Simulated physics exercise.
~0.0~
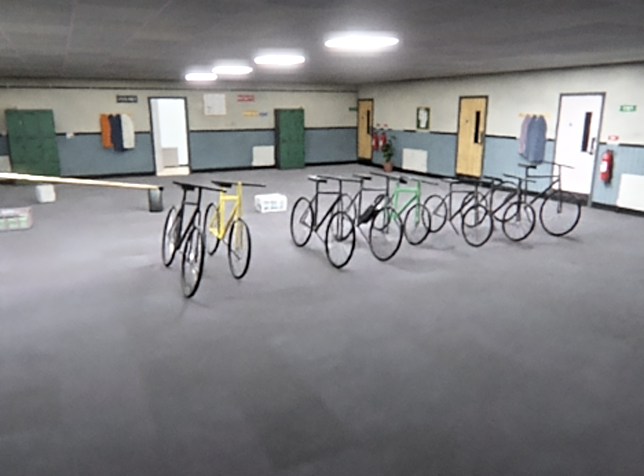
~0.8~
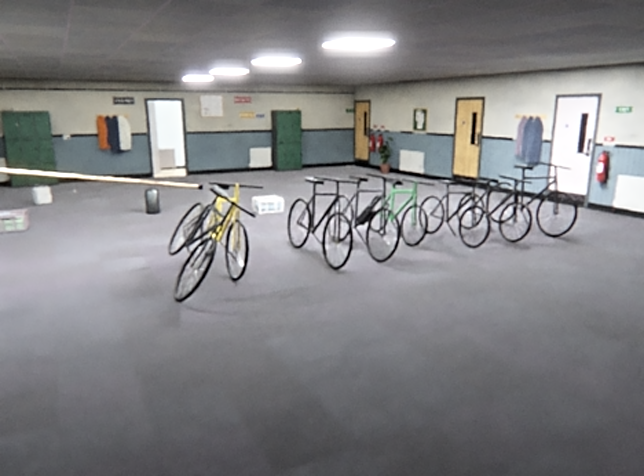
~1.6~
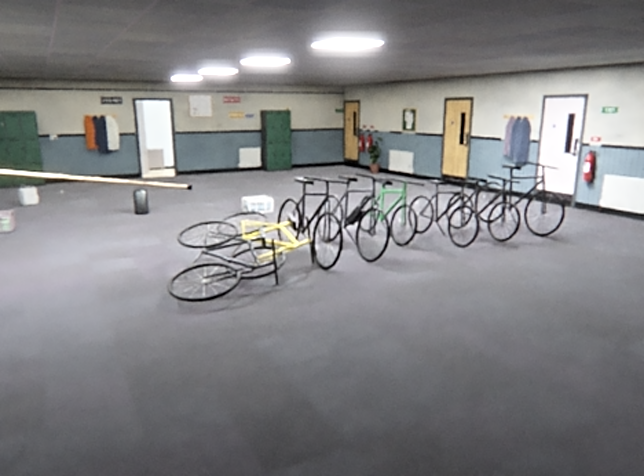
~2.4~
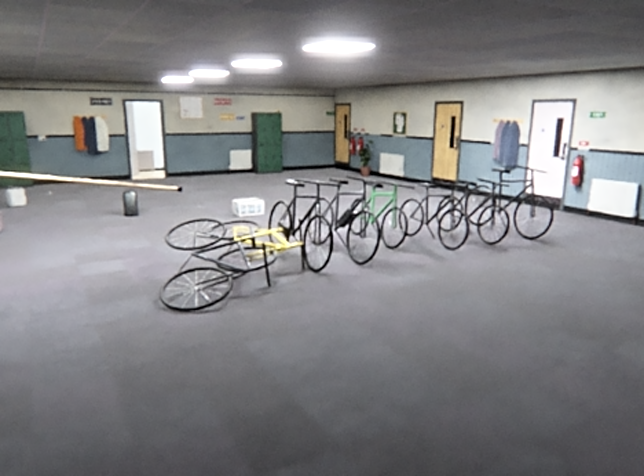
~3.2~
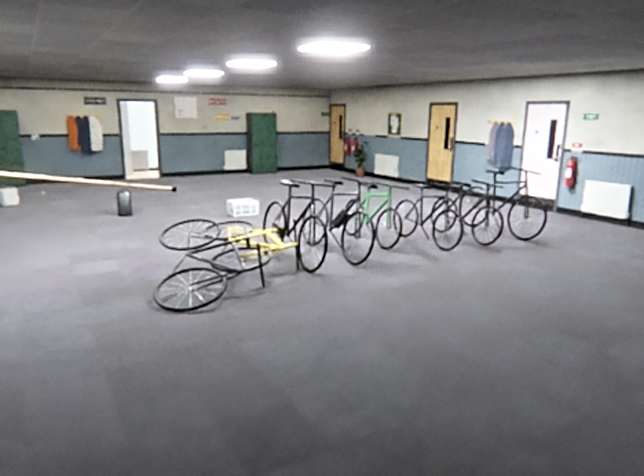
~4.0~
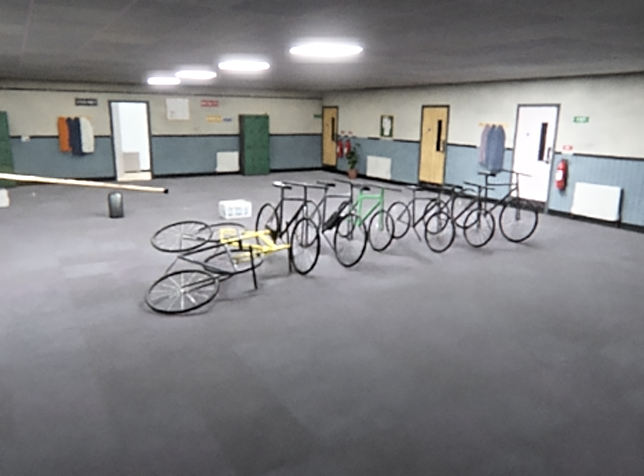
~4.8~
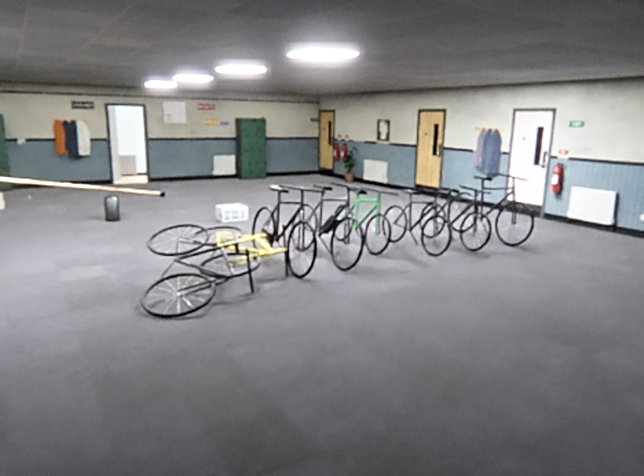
The video shows a row of bicycles standing in a large room as a long pole at the left moves right and the nearest black bicycle tips over with the yellow one beside it. Both end lying on the floor, while the green bicycle and the others stay upright.
